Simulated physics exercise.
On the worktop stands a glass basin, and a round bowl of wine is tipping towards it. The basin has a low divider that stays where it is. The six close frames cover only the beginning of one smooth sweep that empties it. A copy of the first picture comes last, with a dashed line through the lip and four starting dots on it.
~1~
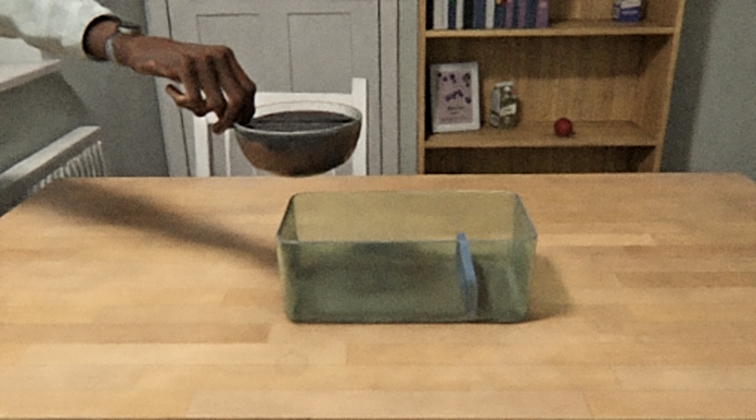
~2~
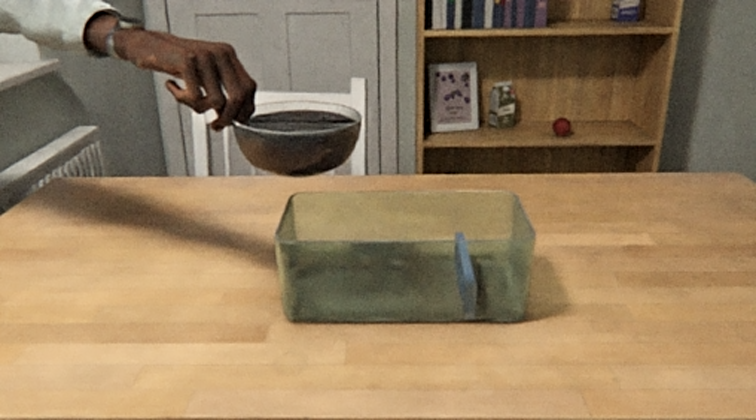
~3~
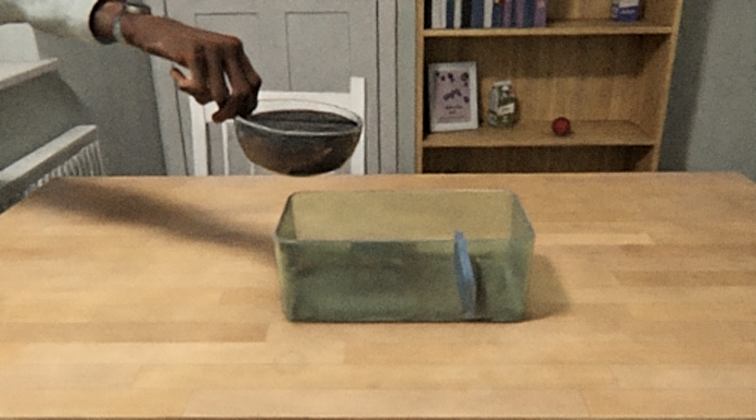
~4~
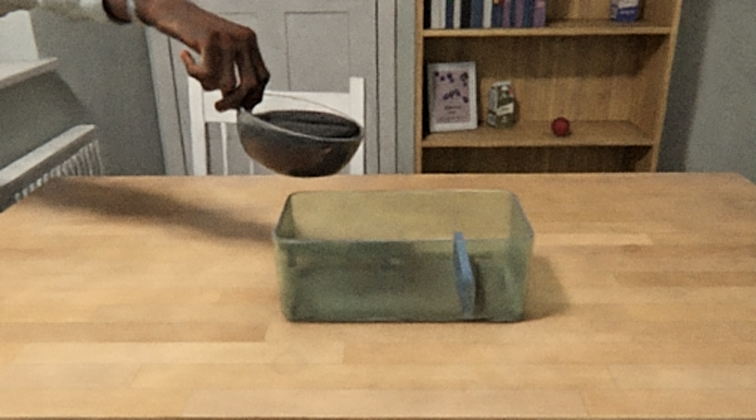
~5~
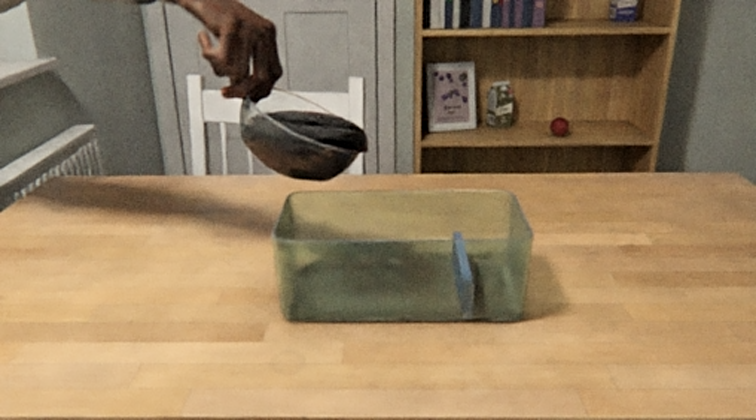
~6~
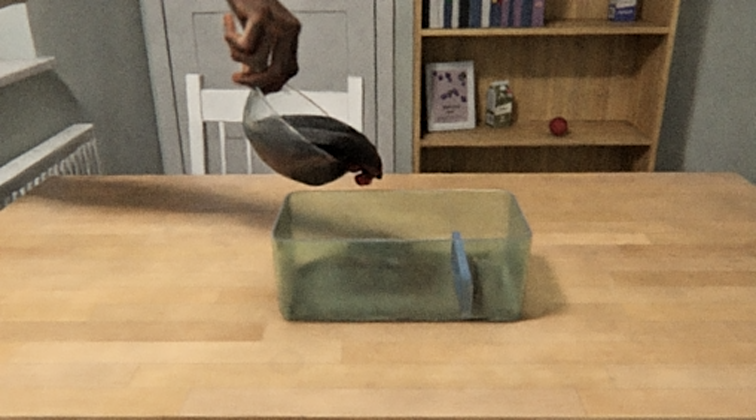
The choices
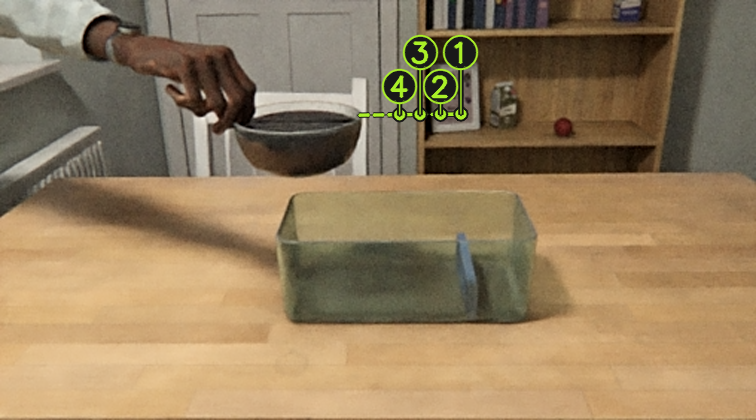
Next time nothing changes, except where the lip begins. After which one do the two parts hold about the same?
Place 2 does it best.
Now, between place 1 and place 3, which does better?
That would be 1.
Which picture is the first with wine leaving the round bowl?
In picture 5.
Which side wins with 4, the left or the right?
The left one.
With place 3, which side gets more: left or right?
The left side.
In lime, 1 at (460, 114); 2 at (440, 114); 3 at (420, 114); 4 at (399, 114).
Choosing 1, about 38 % ends left of the wall and 62 % right of it.
Choosing 2, about 50 % ends left of the wall and 43 % right of it; 7 % is lost outside.
Choosing 3, about 71 % ends left of the wall and 24 % right of it; 6 % is lost outside.
Choosing 4, about 92 % ends left of the wall and 6 % right of it.
